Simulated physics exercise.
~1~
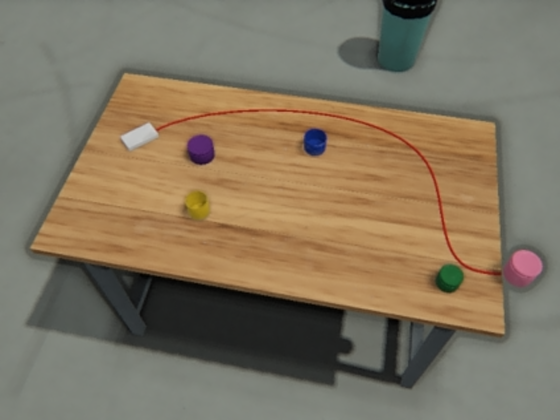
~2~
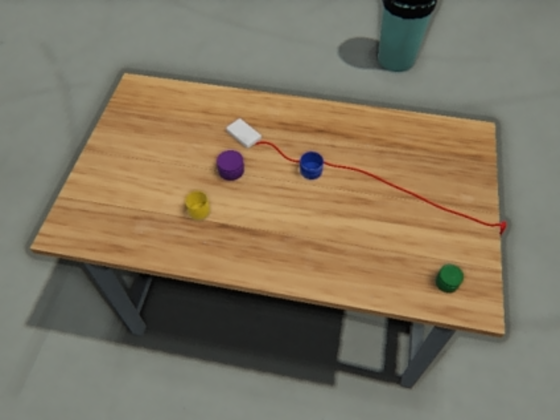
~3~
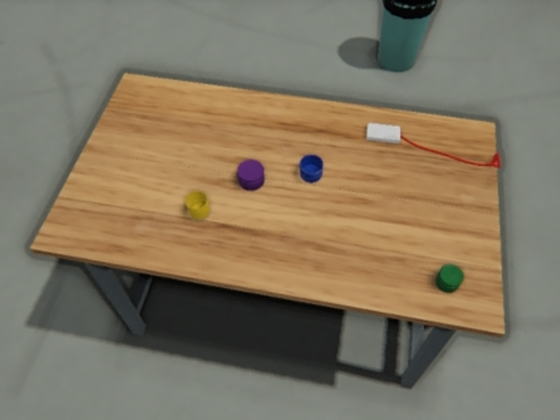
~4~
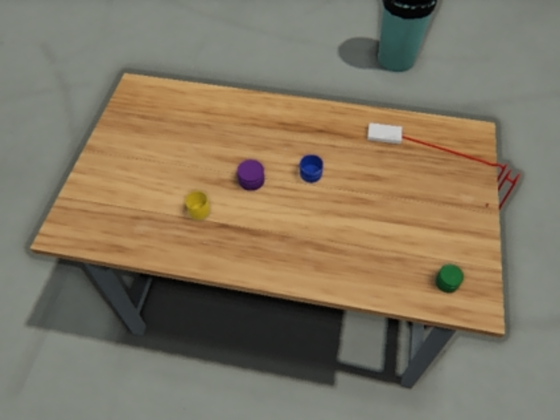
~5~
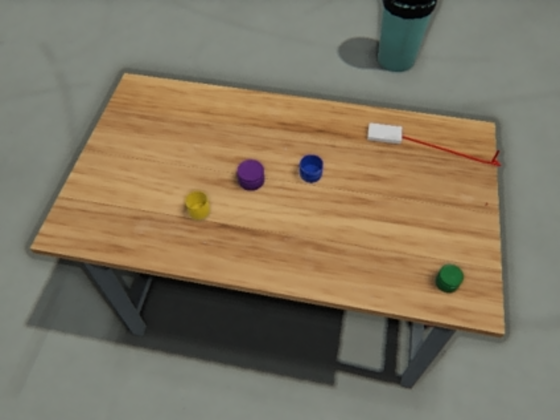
Wooden table with a pink cylinder dropping off the right edge, its red cord dragging a white block past shifting tubs.
